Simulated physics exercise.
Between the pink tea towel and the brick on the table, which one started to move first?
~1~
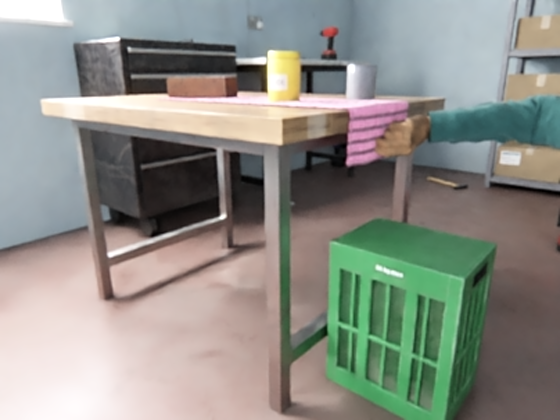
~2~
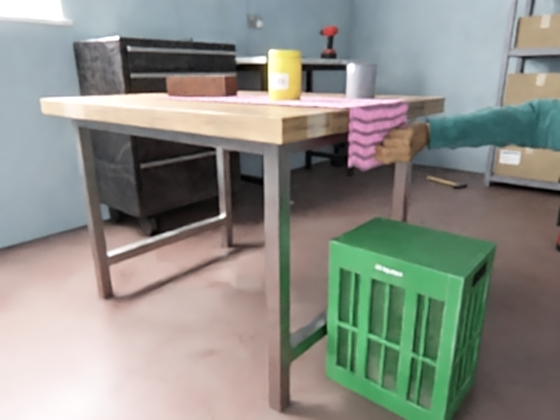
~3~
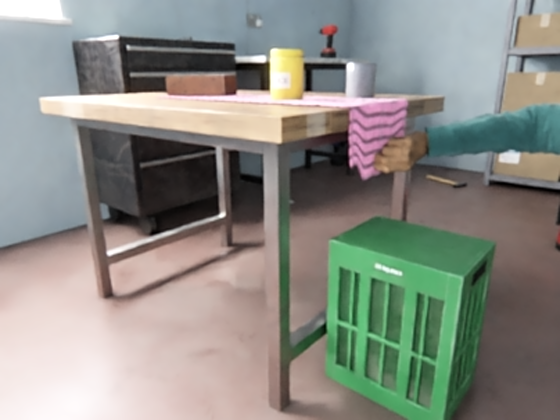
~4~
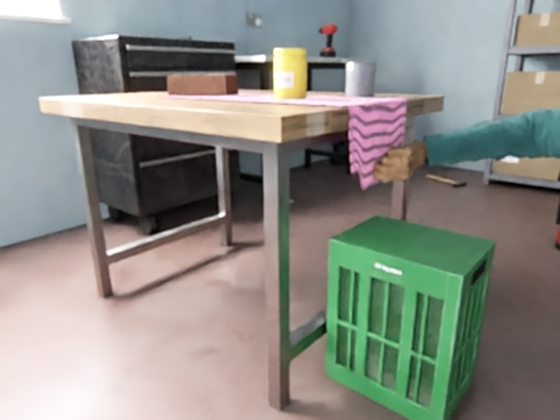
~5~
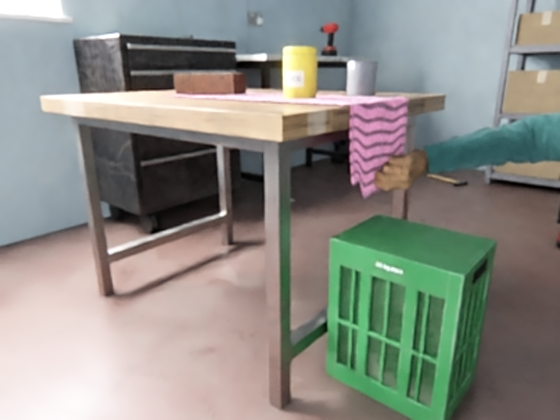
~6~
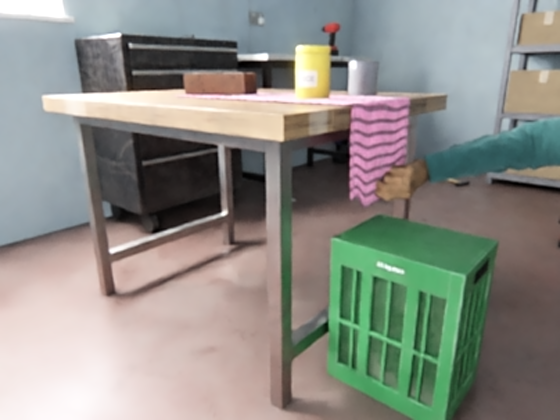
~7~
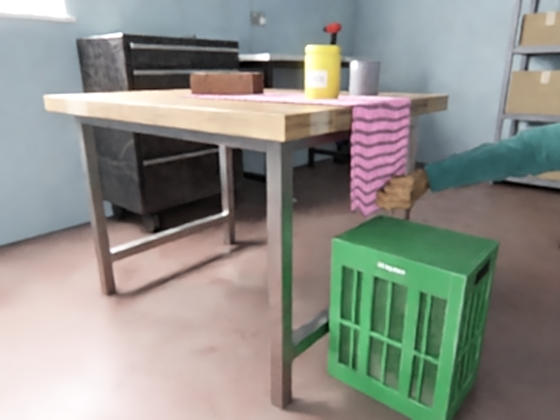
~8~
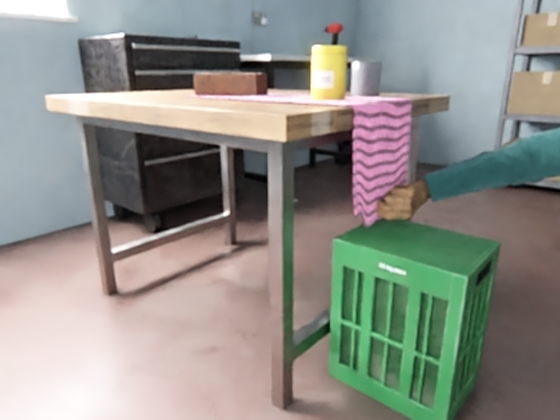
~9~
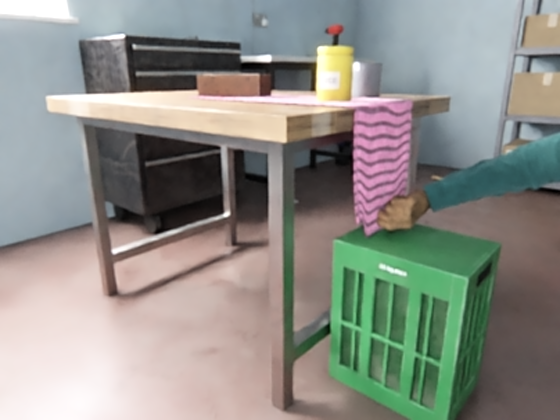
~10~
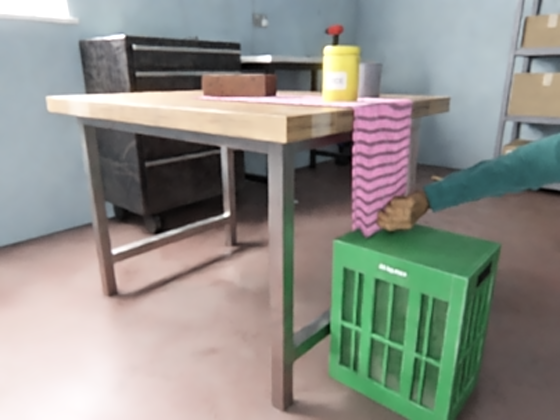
The pink tea towel started to move first, and the brick began sliding to the right only after that.
